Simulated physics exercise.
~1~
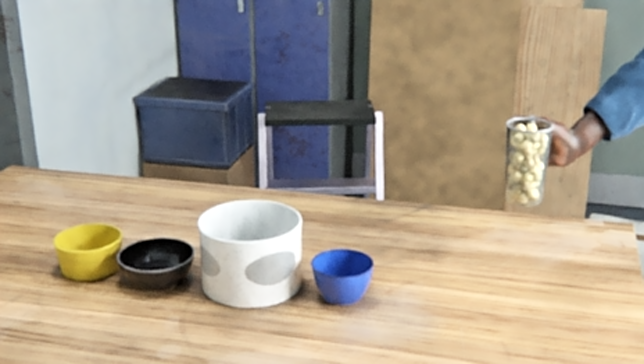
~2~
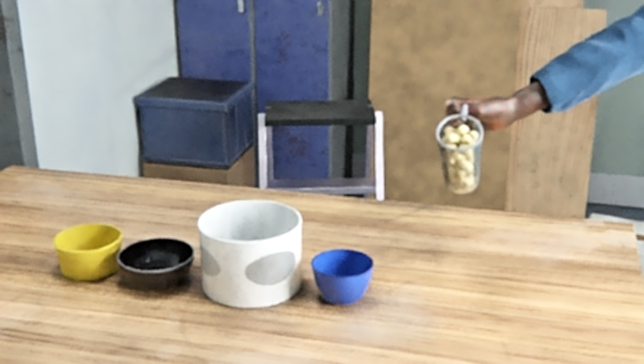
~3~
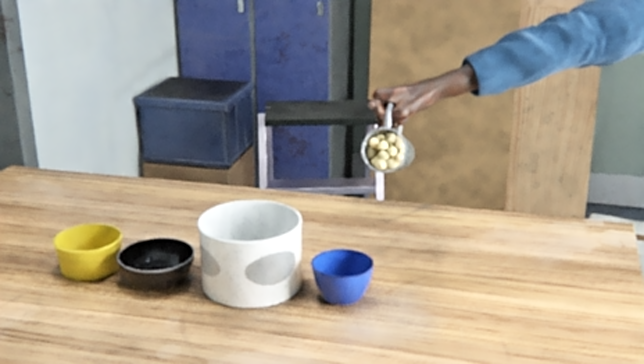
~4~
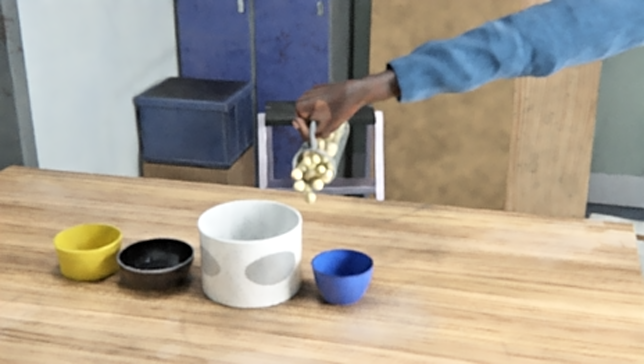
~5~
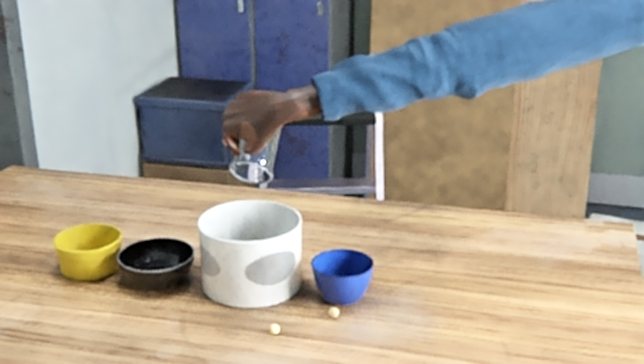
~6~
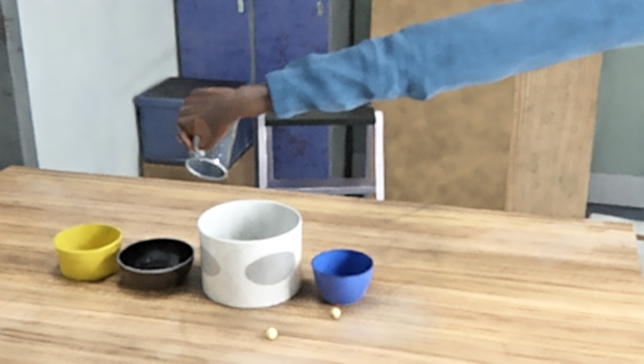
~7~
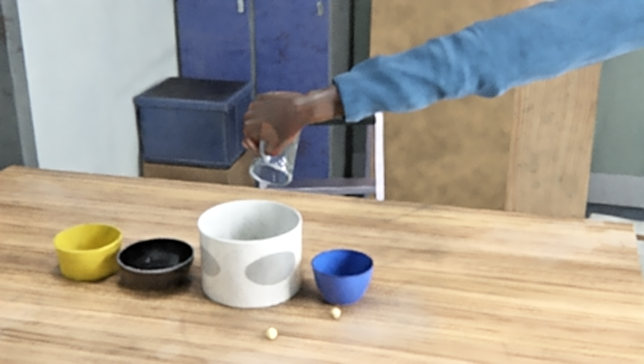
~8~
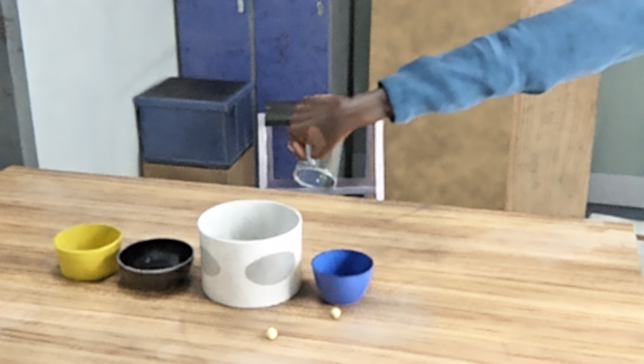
At a wooden table, a hand tipping a cup of macadamia nuts mostly into a white pot, two landing on the tabletop.
